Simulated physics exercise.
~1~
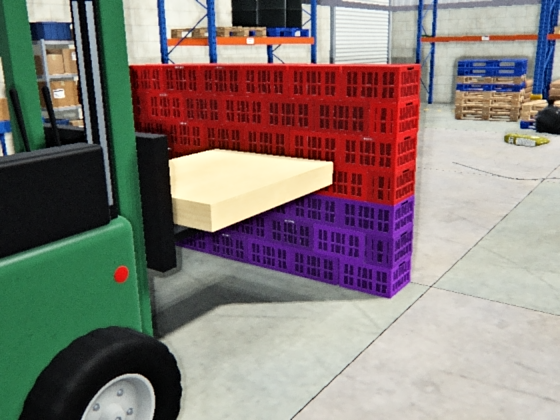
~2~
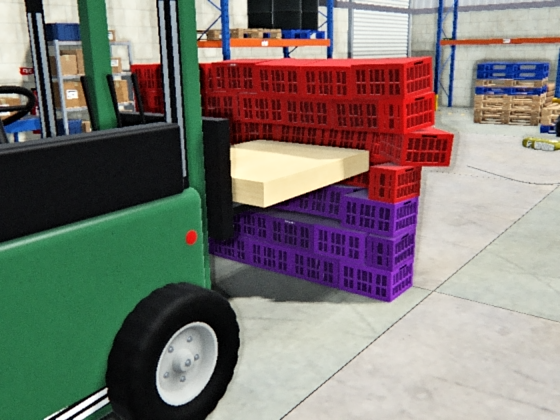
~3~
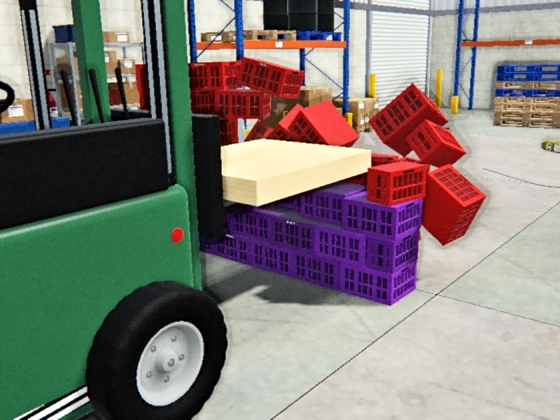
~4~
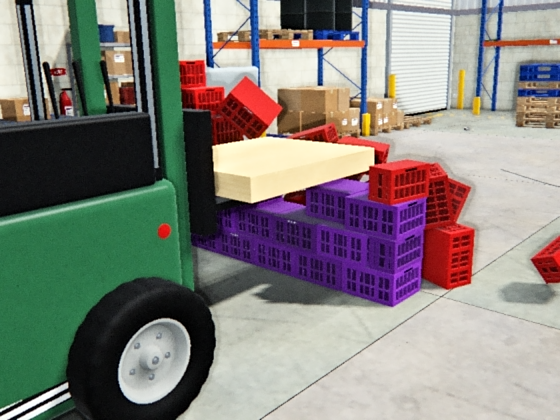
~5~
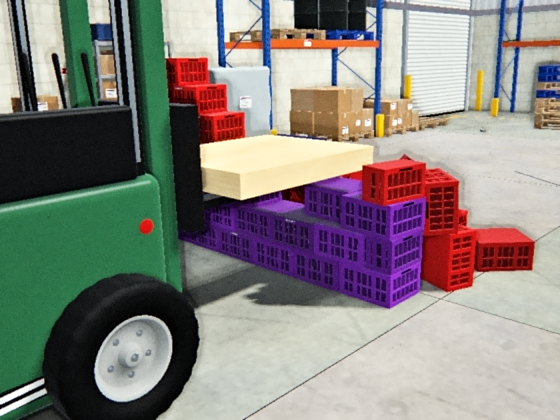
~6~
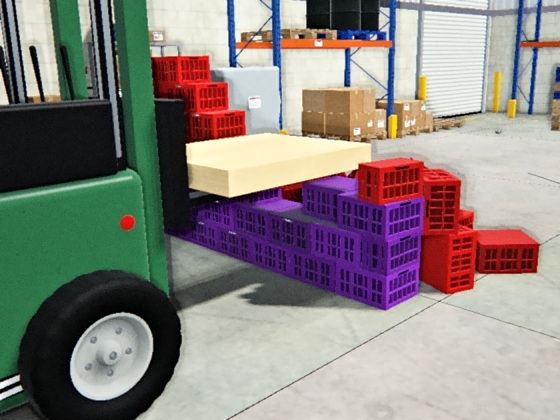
At first, a green forklift on the left holds a pale, flat load against a wall of crates, red above purple. The load pushes into the red rows, and crates jut out past the wall's right end. Then the upper part breaks apart, with red crates tilting and tumbling behind the wall and off its right side. More drop to the floor, opening a wide gap above the purple rows. Finally the forklift stands still, with more than half of the red crates down, a short red stack standing behind the load, and the purple base largely in place.
